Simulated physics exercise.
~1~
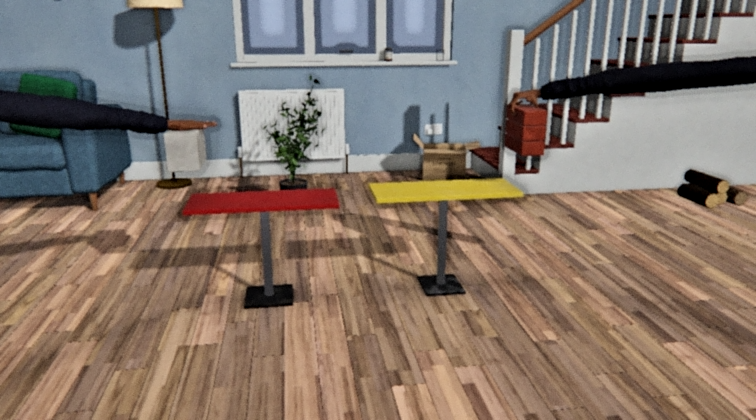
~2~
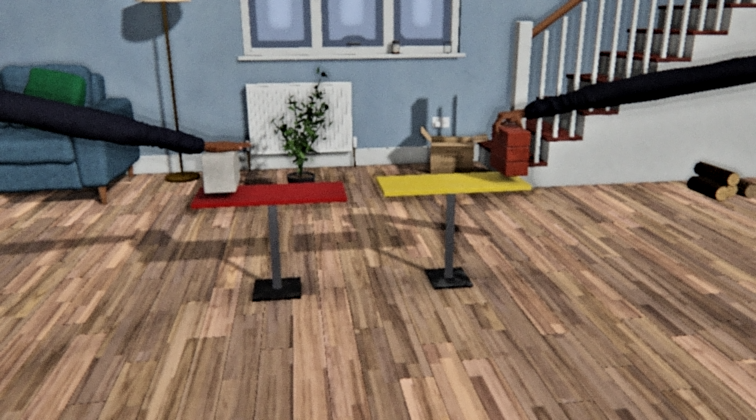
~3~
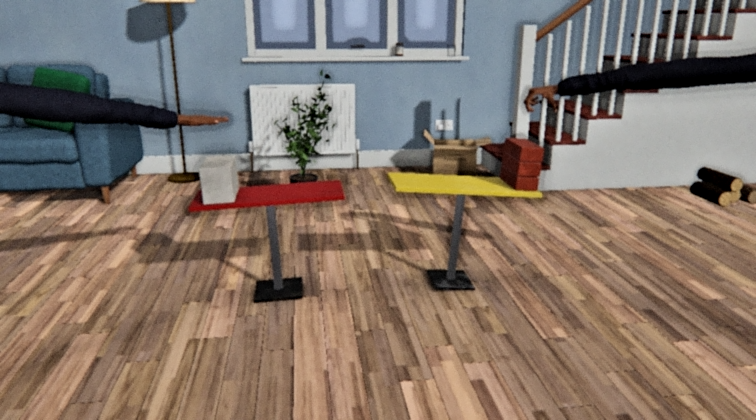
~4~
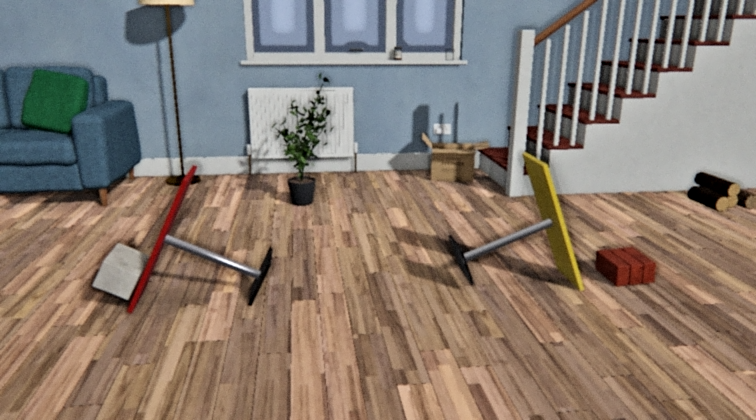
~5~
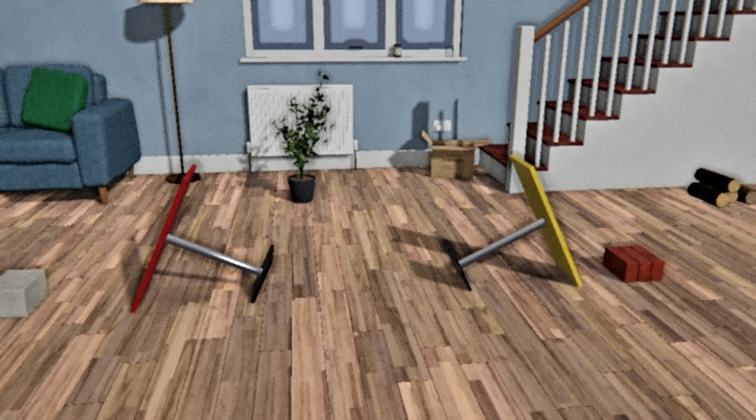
Two hands set a pale block on the left end of a red stand and red bricks on the right end of a yellow side table, then let go; both stands toppled outward, spilling their loads onto the wooden floor.
